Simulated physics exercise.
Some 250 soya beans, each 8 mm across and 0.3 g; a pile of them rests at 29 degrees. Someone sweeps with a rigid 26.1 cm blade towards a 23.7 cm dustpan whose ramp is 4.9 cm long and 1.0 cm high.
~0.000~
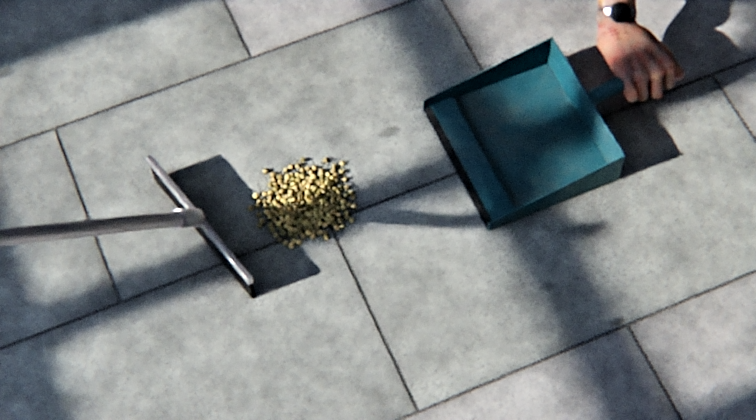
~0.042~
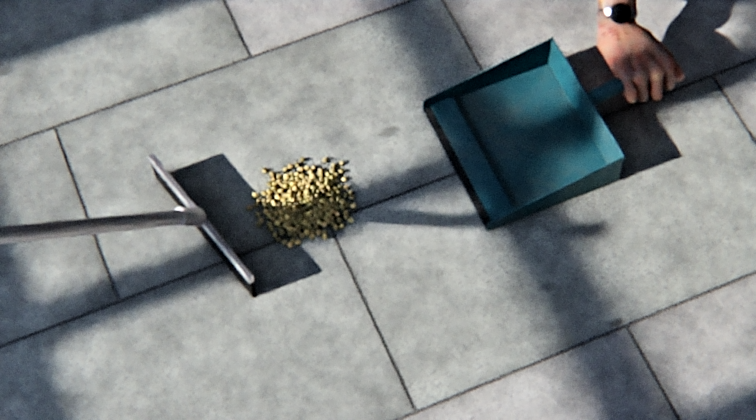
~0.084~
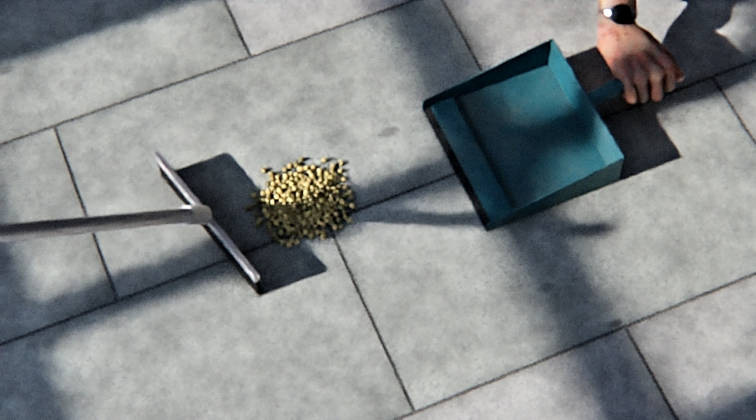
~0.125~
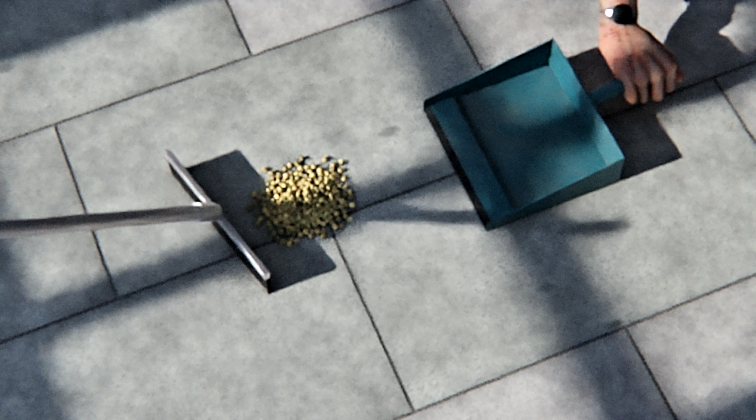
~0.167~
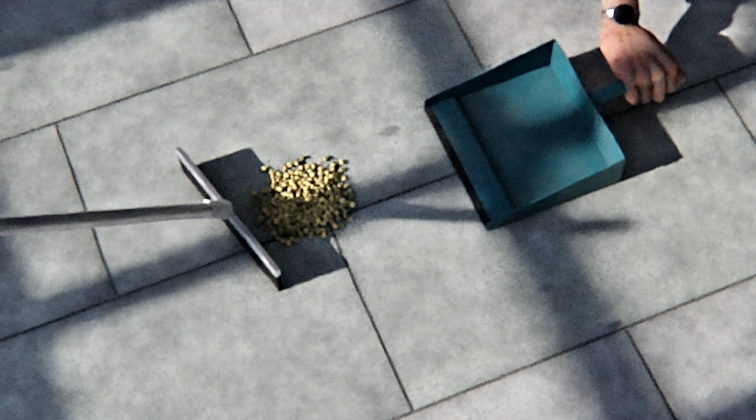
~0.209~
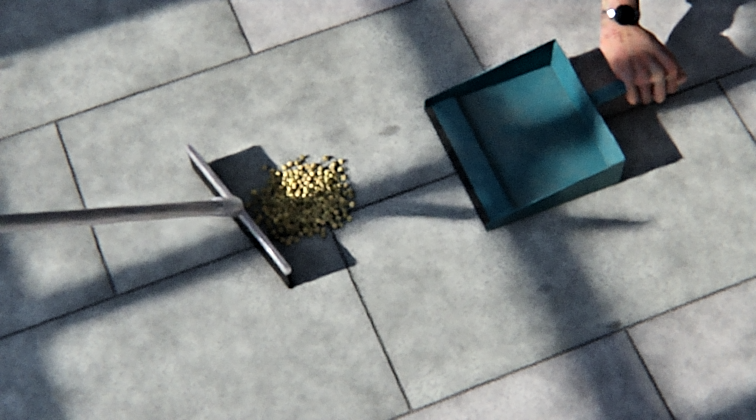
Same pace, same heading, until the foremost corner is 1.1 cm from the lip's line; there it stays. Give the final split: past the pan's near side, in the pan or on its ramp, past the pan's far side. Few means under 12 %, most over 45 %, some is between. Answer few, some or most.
Past the pan's near side: Few; in the pan or on its ramp: Few; past the pan's far side: Some.
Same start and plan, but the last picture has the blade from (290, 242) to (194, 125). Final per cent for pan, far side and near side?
Pan 20, far 40, near 0.
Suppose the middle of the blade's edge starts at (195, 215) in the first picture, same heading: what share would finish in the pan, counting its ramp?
Some 5 per cent.
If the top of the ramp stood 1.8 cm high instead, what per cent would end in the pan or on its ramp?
It would be near 0 per cent.
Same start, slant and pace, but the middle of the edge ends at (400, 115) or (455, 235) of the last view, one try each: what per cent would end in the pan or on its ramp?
Some 25 and 0 per cent.
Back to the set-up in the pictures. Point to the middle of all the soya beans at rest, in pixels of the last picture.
At about (427, 153).
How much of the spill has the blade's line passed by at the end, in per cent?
Roughly 15 per cent.
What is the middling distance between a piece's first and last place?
Some 20 cm.
After 0.59 s, middle of the blade 19 cm from the lip; 0 % over the lip, far side 5 %, near side 0 %.
After 0.84 s, middle of the blade 10 cm from the lip; 0 % over the lip, far side 15 %, near side 0 %.
After 1.20 s, middle of the blade 4 cm from the lip; 0 % over the lip, far side 20 %, near side 0 %.
At rest (1.5 s), near side 0 %, pan 0 %, far side 20 %, in front of the lip or behind the blade 75 %.
